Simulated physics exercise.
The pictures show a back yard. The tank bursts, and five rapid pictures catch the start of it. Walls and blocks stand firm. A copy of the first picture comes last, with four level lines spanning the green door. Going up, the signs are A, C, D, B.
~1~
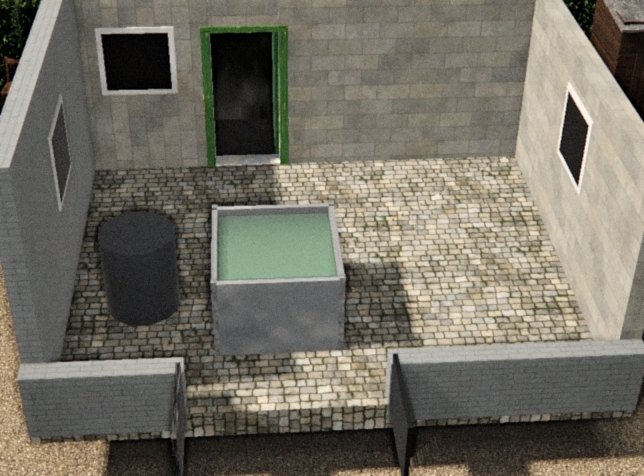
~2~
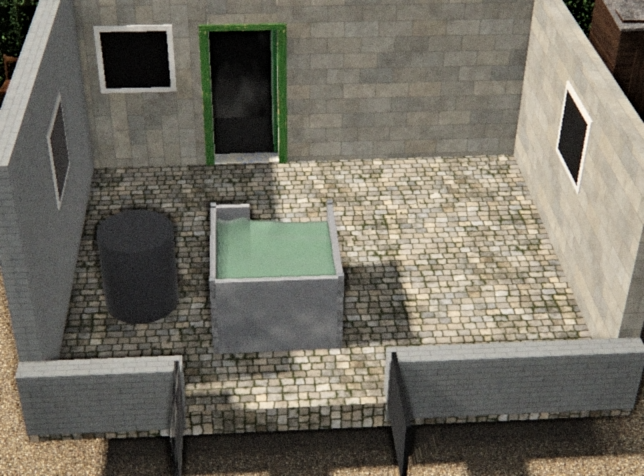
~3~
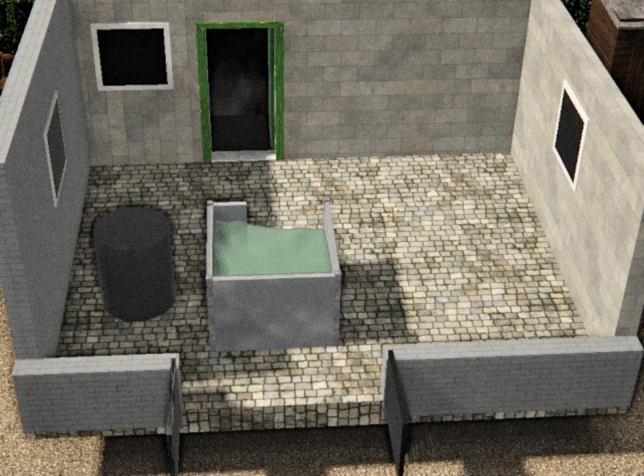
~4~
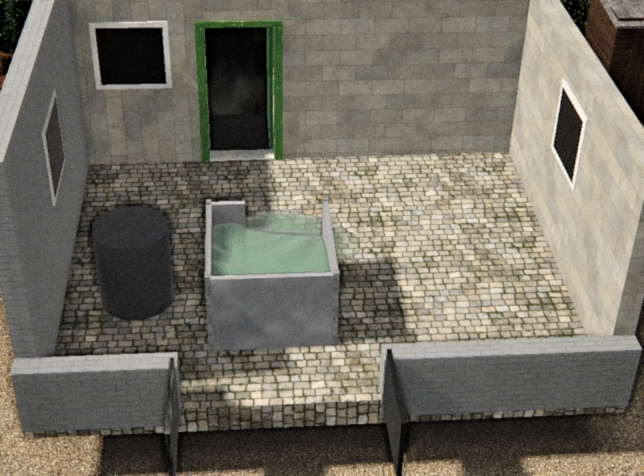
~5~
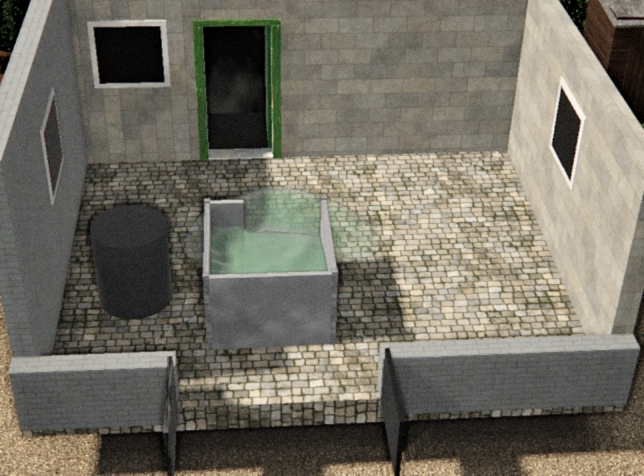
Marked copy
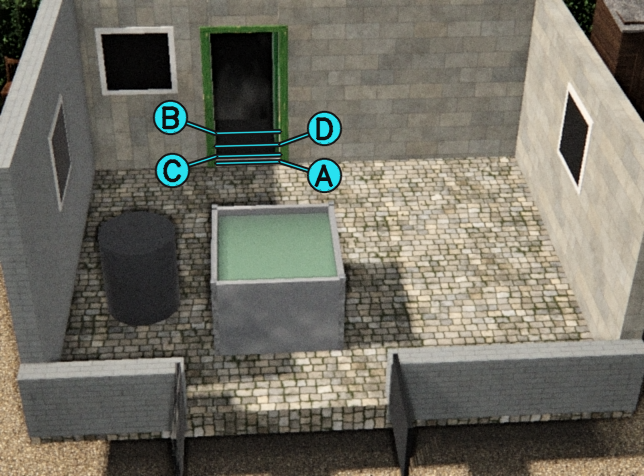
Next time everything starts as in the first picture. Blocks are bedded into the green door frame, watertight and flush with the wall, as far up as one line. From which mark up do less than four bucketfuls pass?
The limit is D.
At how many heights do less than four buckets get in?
Two of them.
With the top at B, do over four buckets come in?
No.
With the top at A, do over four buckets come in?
Yes.
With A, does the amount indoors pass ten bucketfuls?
Yes, it does.
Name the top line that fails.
It is C.
On the marked copy, A at (248, 162); B at (247, 132); C at (248, 155); D at (248, 145); from the bottom up A, C, D, B.
Choosing A, dozens of bucketfuls pour in.
Choosing B, nothing gets over.
Choosing C, about 13 bucketfuls get in.
Choosing D, a bucket or two gets in.
